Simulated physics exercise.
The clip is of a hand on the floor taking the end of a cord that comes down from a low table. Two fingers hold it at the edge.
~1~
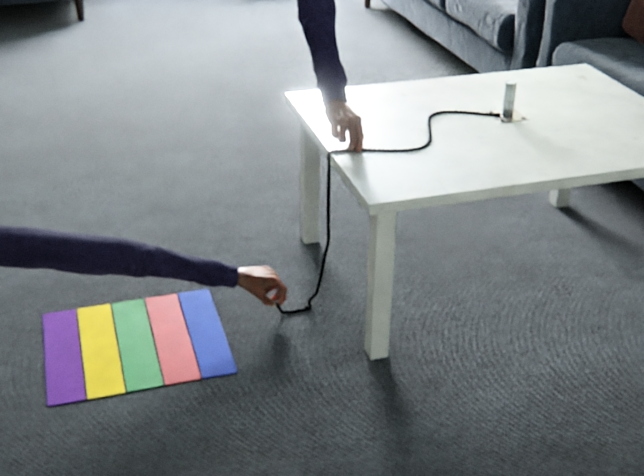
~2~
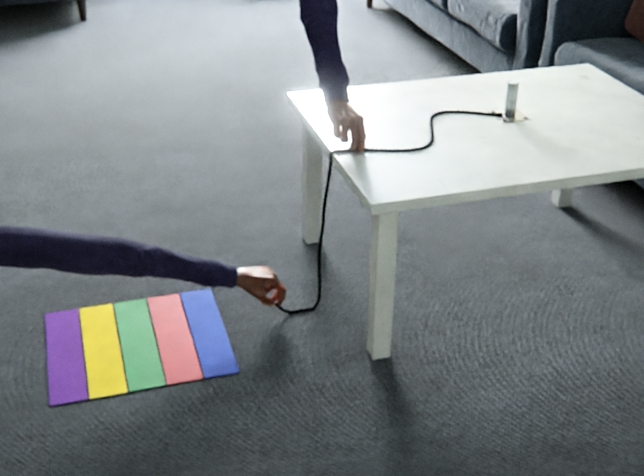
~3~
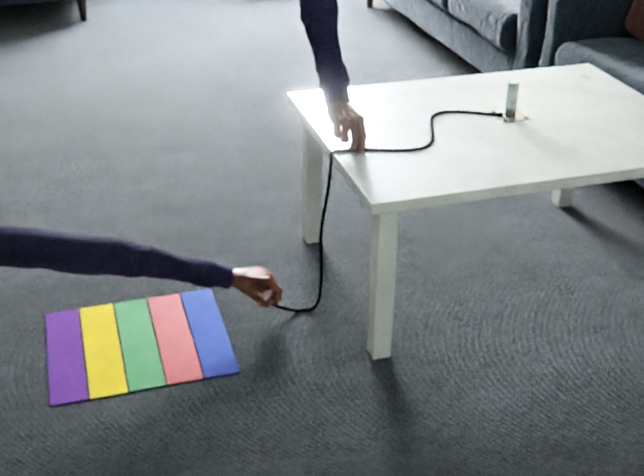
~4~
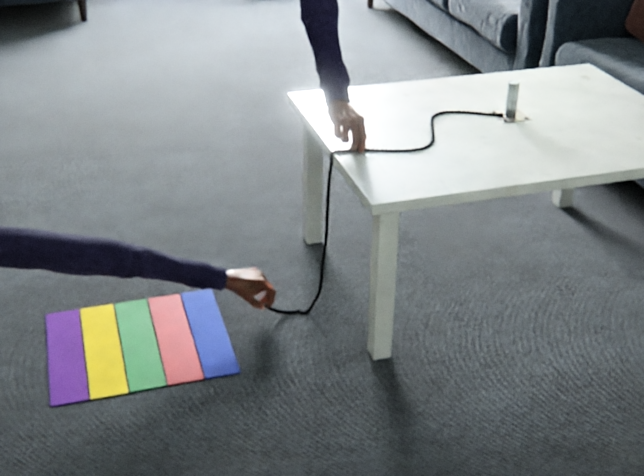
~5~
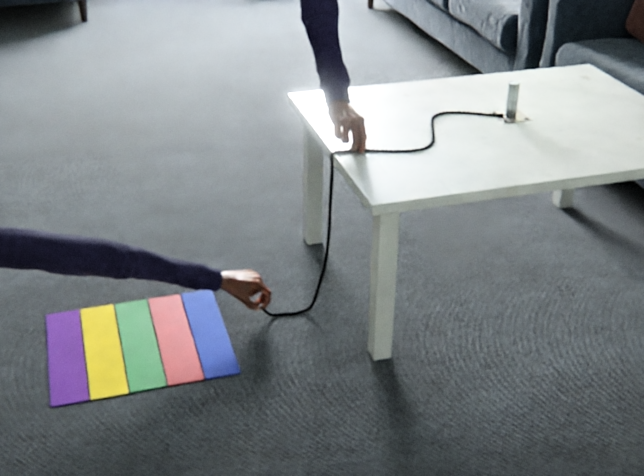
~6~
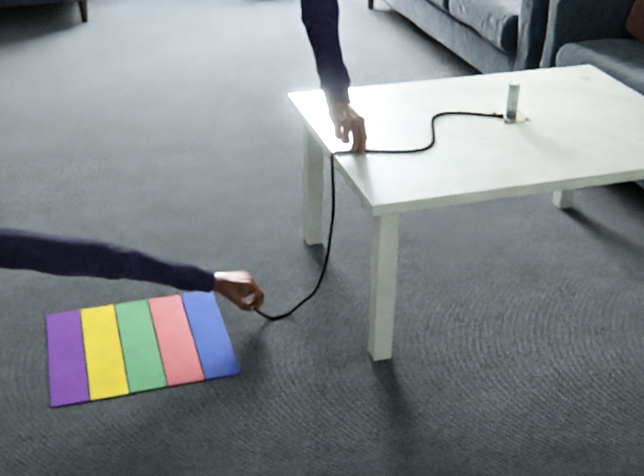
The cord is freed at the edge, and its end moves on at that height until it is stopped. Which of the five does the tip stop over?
It halts on the yellow strip.
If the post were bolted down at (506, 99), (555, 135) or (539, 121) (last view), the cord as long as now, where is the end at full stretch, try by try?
In that order: (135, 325), (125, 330) and (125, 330).
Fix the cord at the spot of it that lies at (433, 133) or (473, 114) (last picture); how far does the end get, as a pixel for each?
Near (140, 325) and (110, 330).
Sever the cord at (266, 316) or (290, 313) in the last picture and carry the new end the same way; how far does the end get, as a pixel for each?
Try by try, around (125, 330) and (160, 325).
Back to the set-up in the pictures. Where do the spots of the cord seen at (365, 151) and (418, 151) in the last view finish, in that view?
Near (312, 166) and (356, 143).
Early on, end near (172, 321); over red.
Midway, end near (126, 329); over green.
At the end of the slack, end near (99, 333); over yellow. Over yellow.
